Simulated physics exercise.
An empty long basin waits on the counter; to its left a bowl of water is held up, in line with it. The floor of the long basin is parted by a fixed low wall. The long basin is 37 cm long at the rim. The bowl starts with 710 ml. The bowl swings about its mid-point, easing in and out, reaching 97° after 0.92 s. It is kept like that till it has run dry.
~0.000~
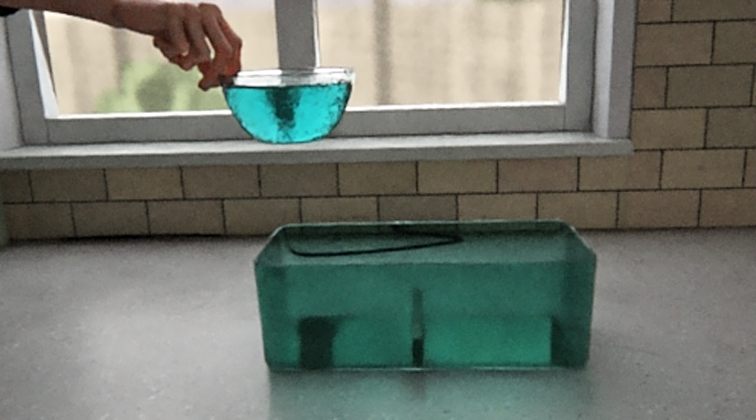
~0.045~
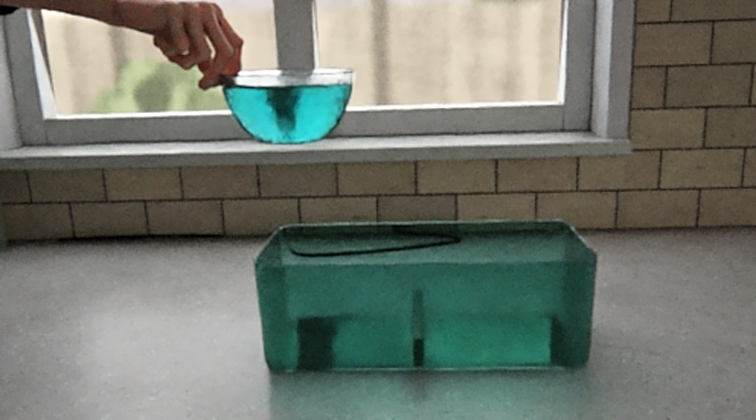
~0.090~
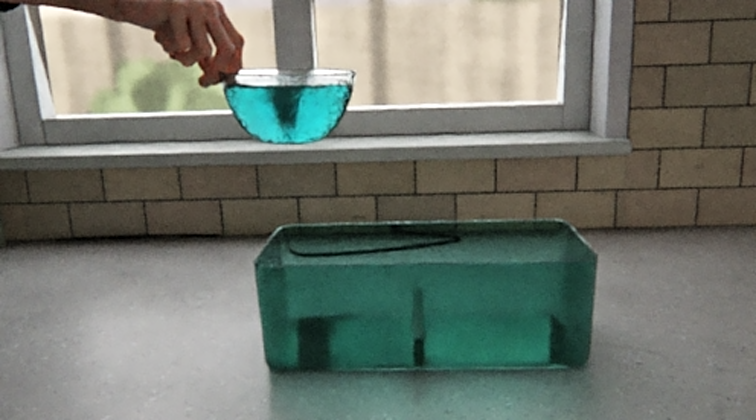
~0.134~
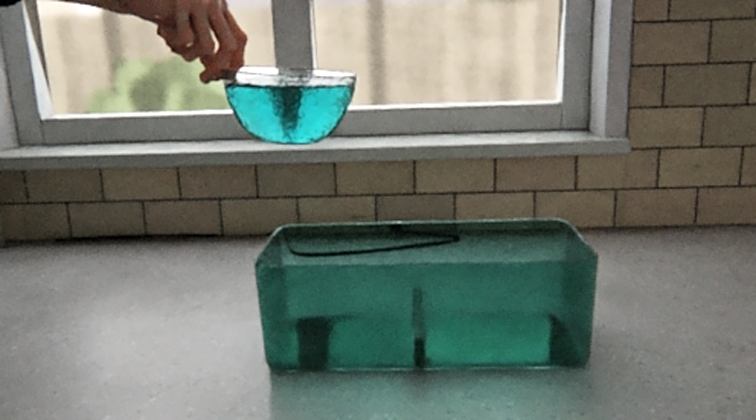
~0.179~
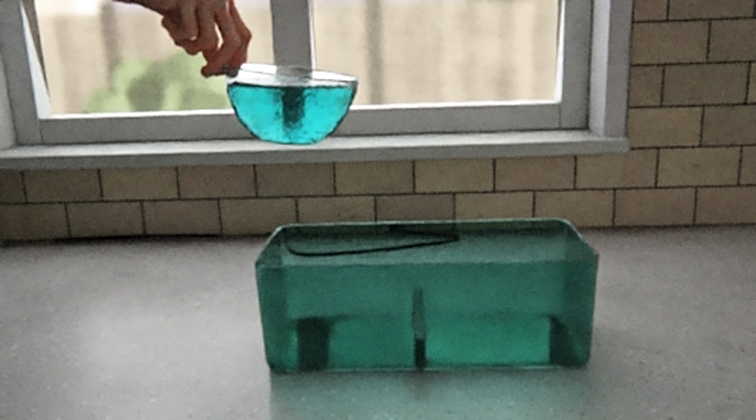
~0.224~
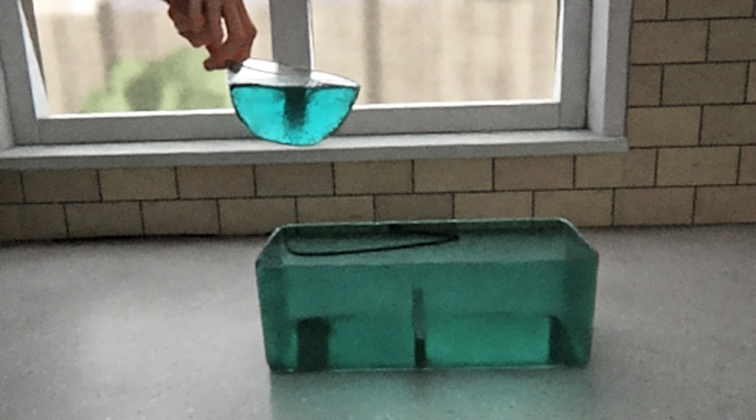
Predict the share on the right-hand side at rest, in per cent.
The far part has some 66 per cent.
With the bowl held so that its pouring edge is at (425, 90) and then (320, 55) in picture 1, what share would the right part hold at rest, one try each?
In turn about 90 and 30 per cent.
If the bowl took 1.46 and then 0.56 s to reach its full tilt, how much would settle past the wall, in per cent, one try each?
First 70, then 55 per cent.
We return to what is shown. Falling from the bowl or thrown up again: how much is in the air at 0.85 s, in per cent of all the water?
Some 10 per cent.
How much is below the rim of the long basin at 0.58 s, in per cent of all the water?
Near 16 in a hundred.
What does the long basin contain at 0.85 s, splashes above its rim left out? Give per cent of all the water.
About 86 per cent.
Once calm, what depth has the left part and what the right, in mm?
Left about 8 mm, right about 16 mm.
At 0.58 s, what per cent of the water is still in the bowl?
Some 44 per cent.
After 0.58 s the tilt is 68° and 44 per cent is still to pour, 3 is left of the wall and 12 right of it.
After 0.85 s the tilt is 95° and 3 per cent is still to pour, 23 is left of the wall and 63 right of it.
After 1.12 s the tilt is 97° and 0 per cent is still to pour, 33 is left of the wall and 66 right of it.
After 1.42 s the tilt is 97° and 0 per cent is still to pour, 33 is left of the wall and 66 right of it.
In the end 33 per cent lies left of the wall, 66 right of it and 1 outside.
